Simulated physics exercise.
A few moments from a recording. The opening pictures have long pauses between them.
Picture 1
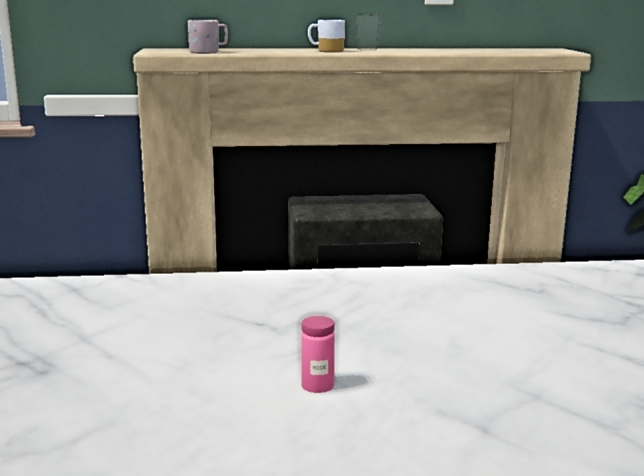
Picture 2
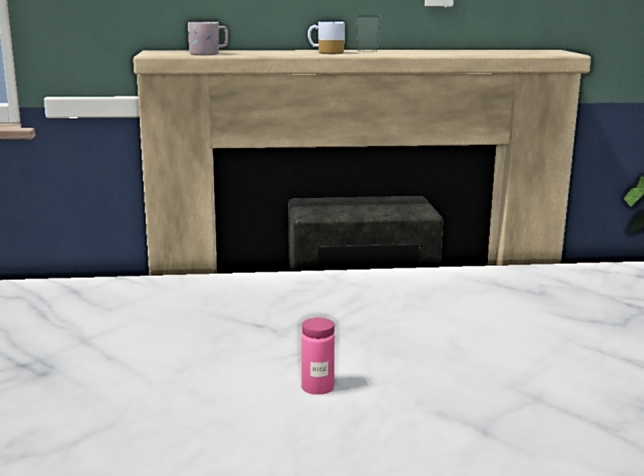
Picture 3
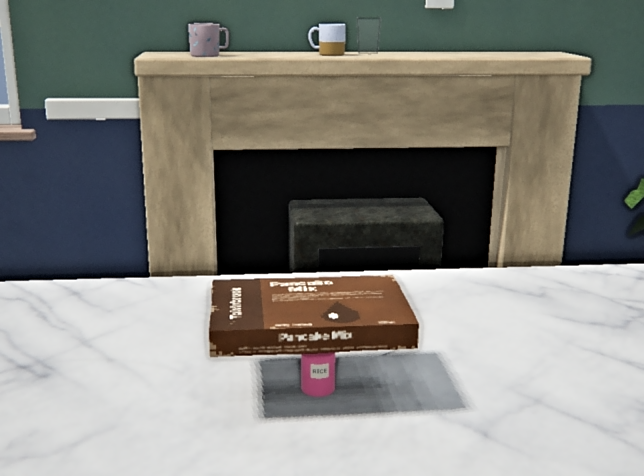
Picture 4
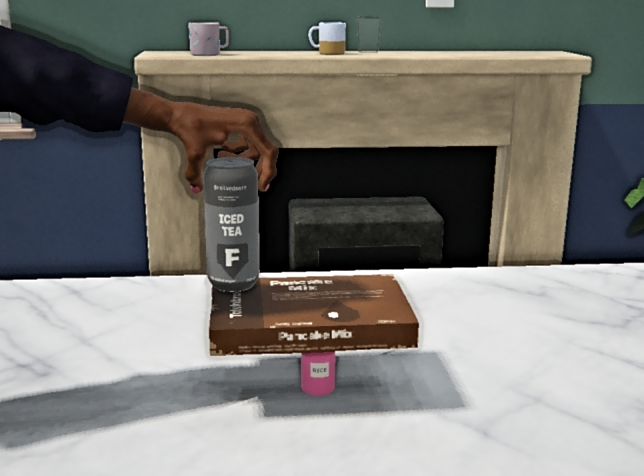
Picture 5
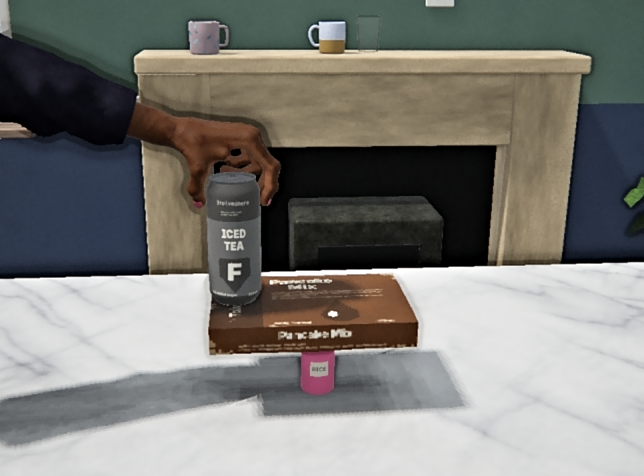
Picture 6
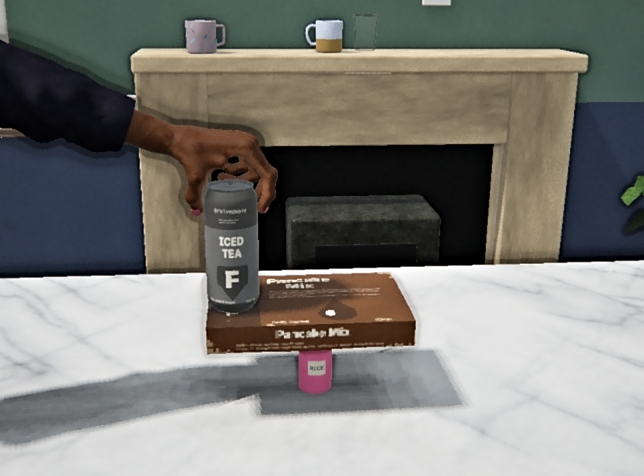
A brown pancake mix box appears lying flat on top of a small pink jar, which at first stands alone on a white marble table before a fireplace. A hand then reaches in from the left and lowers a grey iced tea can onto the box's left end, keeping hold of it.
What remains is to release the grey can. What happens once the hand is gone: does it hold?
It will not stand firm.
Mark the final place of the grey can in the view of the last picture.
Somewhere around (135, 357) in the last picture.
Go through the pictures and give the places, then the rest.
In the first picture, the last thing is not in view yet.
In the second picture, the last thing is not in view yet.
In the third picture, the last thing is not in view yet; brown packet (309, 312).
In the fourth picture, coming down; grey can (232, 225); brown packet (309, 311).
In the fifth picture, coming down; grey can (234, 240); brown packet (309, 310).
In the sixth picture, in place under the hand; grey can (232, 246); brown packet (306, 309).
Then, 0.30 s past the last view, grey can now fallen; brown packet rocked 38° from its first pose.
Then, 0.40 s past the last view, brown packet rocked 55° from its first pose.
Then, 0.50 s past the last view, brown packet rocked 51° from its first pose.
Then, 1.10 s past the last view, brown packet rocked 43° from its first pose.
Finally, fallen, grey can; down or leaning hard in the stack, brown packet; pink shaker still in place. Final places as the last picture's camera would see them, grey can near (135, 357). The stack loses its balance.
